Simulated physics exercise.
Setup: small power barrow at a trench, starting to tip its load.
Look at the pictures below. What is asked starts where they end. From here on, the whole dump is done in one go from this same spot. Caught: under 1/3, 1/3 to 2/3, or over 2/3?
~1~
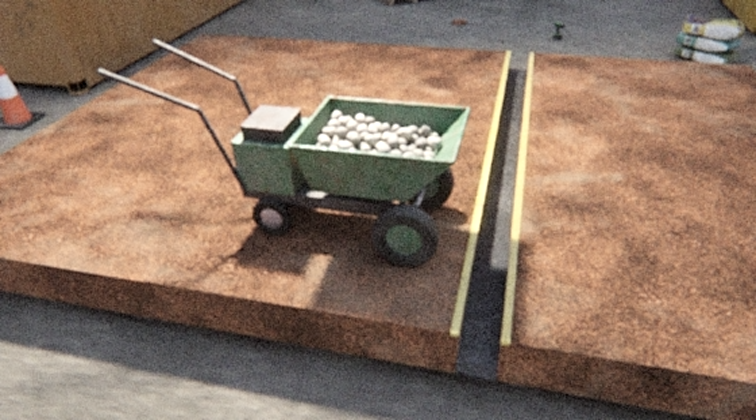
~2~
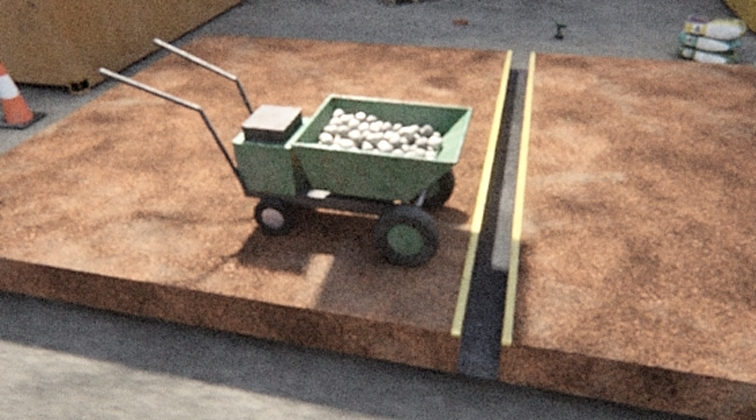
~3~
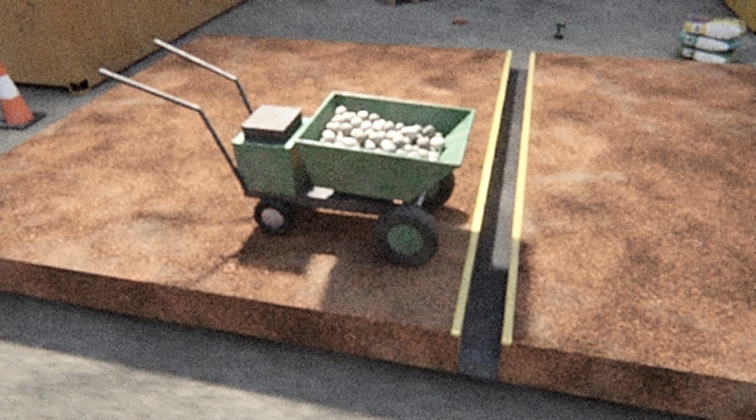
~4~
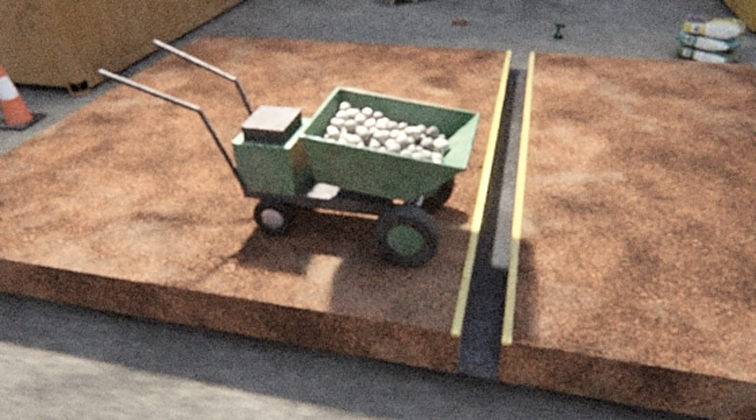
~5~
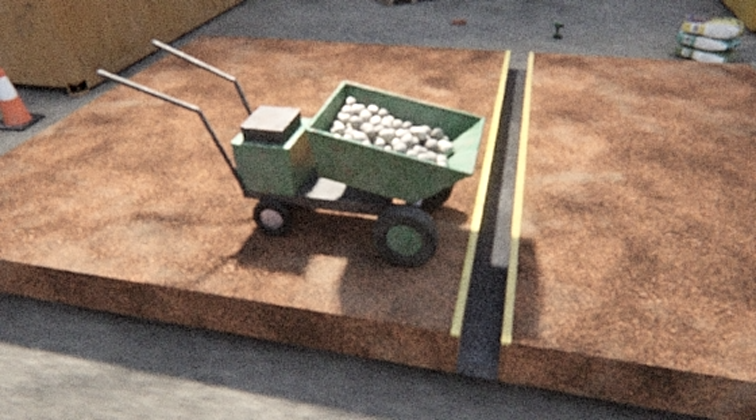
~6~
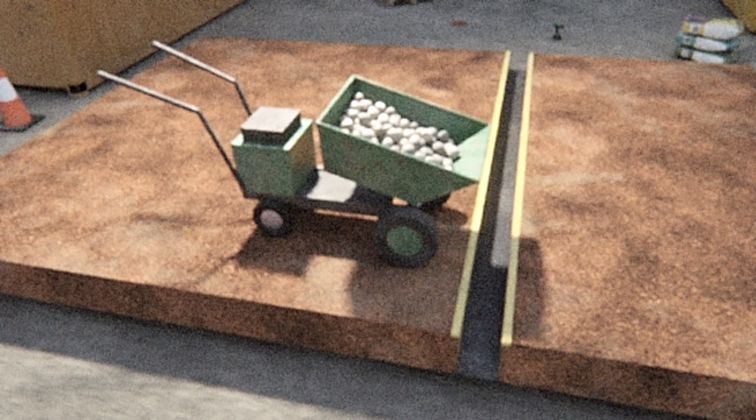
Under 1/3.
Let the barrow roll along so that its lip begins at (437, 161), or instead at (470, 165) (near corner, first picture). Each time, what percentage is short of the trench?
In turn 0 and 0 in a hundred.
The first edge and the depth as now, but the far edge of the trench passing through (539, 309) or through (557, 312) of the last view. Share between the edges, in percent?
First try: About 60 %; second try: About 80 %.
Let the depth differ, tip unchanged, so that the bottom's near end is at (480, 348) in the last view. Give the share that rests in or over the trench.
I'd guess close to 0 percent.
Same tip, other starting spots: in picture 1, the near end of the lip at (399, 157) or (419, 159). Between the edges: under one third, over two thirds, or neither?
First spot: Between a third and two thirds; second spot: The middle third.
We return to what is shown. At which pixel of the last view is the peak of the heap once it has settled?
Estimated top, final frame: Near (537, 251).
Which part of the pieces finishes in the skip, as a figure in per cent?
Share in the skip: Around 40 %.
Just after the last frame, skip tipped steeply; every one in the skip.
A moment on, skip tipped right over; the larger part in the skip; roughly a quarter beyond it; just a few falling.
Further on, skip tipped right over; roughly half in the skip; just a few in or heaped over the trench; roughly half beyond it.
When it is over, skip tipped right over; roughly a third in the skip; just a few in or heaped over the trench; roughly half beyond it.
